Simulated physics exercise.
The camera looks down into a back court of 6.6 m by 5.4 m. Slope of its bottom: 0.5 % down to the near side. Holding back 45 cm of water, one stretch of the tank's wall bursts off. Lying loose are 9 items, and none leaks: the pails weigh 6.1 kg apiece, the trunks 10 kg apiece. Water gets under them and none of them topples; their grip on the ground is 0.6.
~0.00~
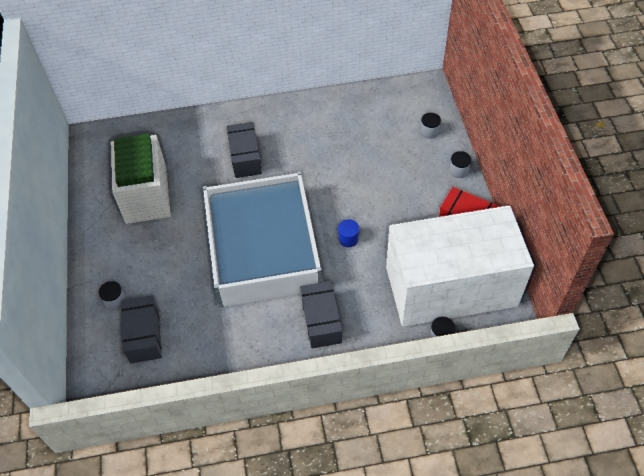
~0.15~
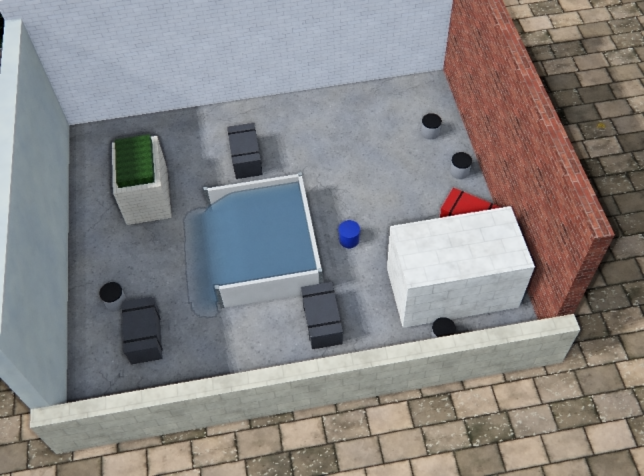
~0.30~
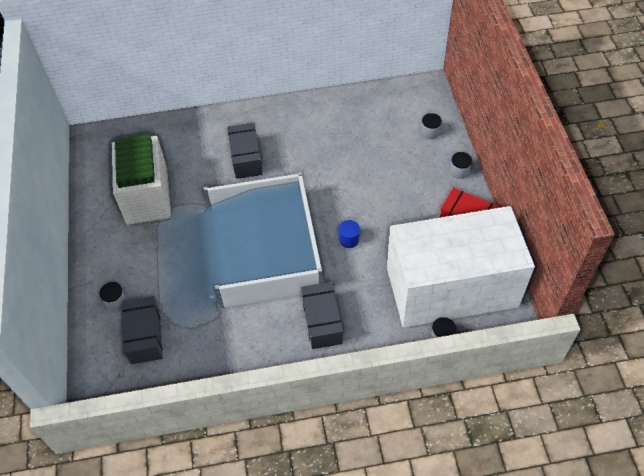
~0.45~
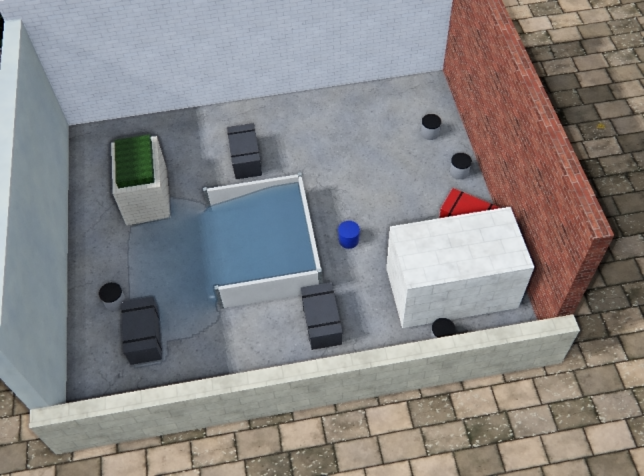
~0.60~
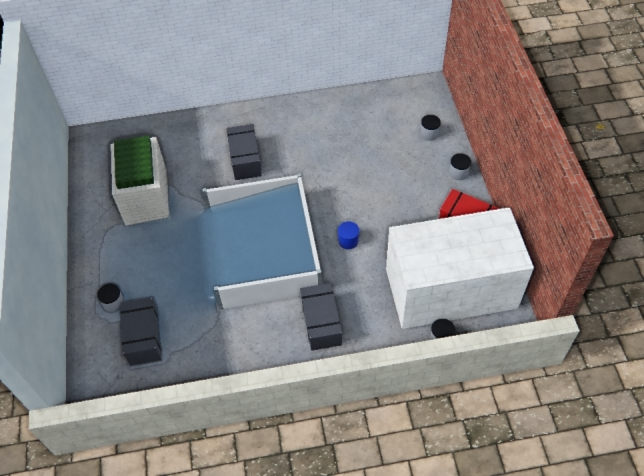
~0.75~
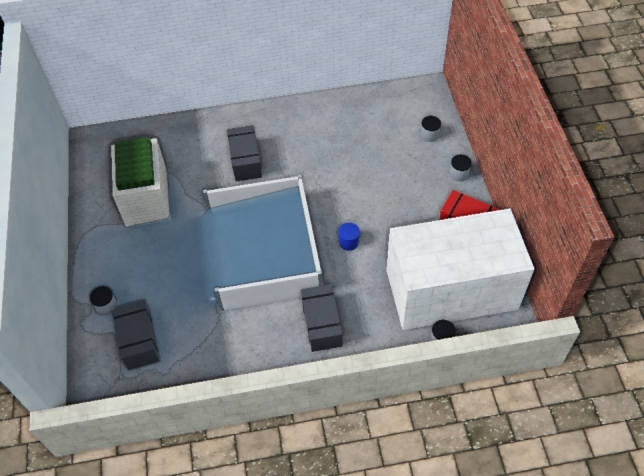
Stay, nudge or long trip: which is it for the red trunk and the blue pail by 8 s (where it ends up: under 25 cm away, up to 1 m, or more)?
Here's my call: The red trunk remains in place while the blue pail remains in place.
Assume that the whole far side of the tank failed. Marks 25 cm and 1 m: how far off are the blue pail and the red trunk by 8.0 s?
Here's how it goes: The blue pail scarcely moves, and the red trunk edges along somewhat.
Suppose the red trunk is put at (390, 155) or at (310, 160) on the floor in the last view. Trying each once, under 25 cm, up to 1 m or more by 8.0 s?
Run one, it remains planted; run two, it remains planted.
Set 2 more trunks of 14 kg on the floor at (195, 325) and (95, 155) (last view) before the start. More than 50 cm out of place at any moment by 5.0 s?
In turn: Over, more.
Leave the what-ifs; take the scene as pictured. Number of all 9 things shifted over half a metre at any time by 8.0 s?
The tally stands at 4.
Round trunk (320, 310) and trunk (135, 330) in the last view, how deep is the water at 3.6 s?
Some 1 cm at the first, some 10 cm at the second.
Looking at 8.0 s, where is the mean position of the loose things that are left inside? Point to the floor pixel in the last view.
It works out to somewhere near (374, 242) on the floor.
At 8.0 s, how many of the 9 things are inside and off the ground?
Then: 3.
After 1.6 s the red trunk is near (471, 210), 0.0 m from its start, aground; the blue pail is near (349, 231), 0.0 m from its start, aground; 1 afloat.
After 3.6 s the red trunk is near (471, 210), 0.0 m from its start, aground; the blue pail is near (349, 231), 0.0 m from its start, aground; 2 afloat.
After 5.6 s the red trunk is near (471, 210), 0.0 m from its start, aground; the blue pail is near (349, 231), 0.0 m from its start, aground; 3 afloat.
After 8.0 s the red trunk is near (468, 209), 0.0 m from its start, aground; the blue pail is near (349, 231), 0.0 m from its start, aground; 3 afloat.
